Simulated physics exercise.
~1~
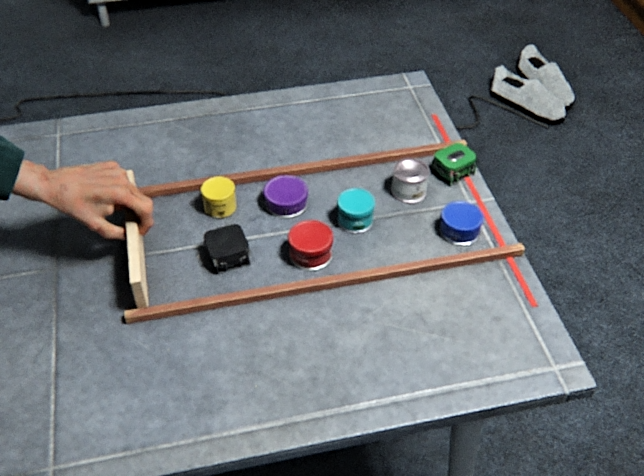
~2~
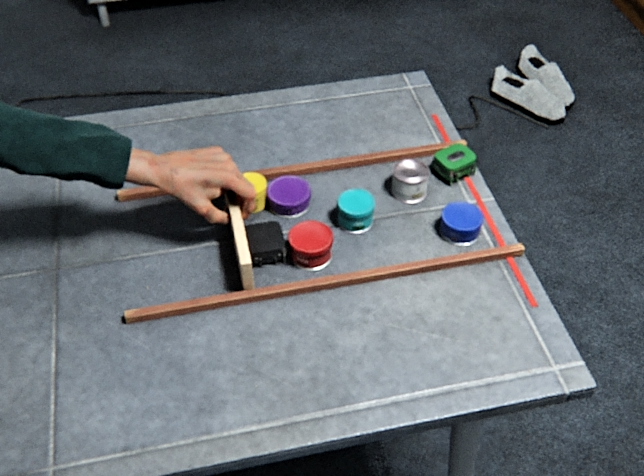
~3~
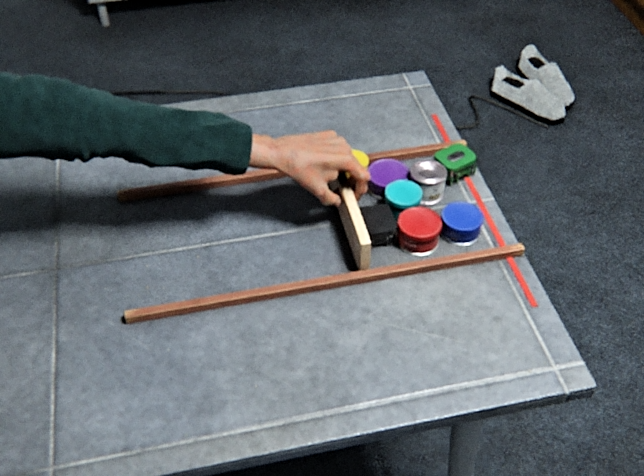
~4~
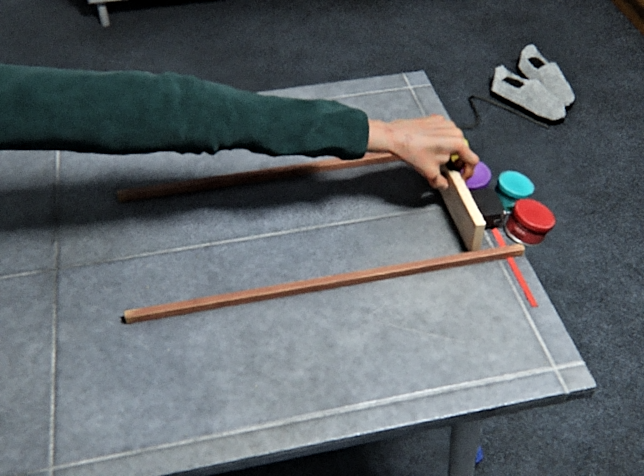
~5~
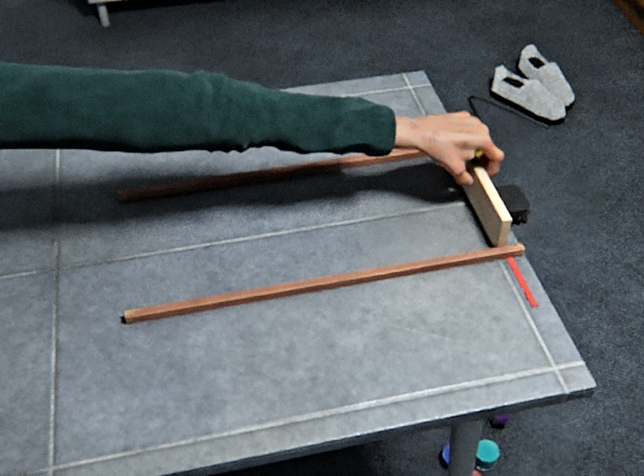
A hand in a dark green sleeve pushed an upright board rightward between two wooden rails, bunching up colorful tins and small objects and sweeping most off the table's edge, until the board stopped near the red tape with a black case overhanging.
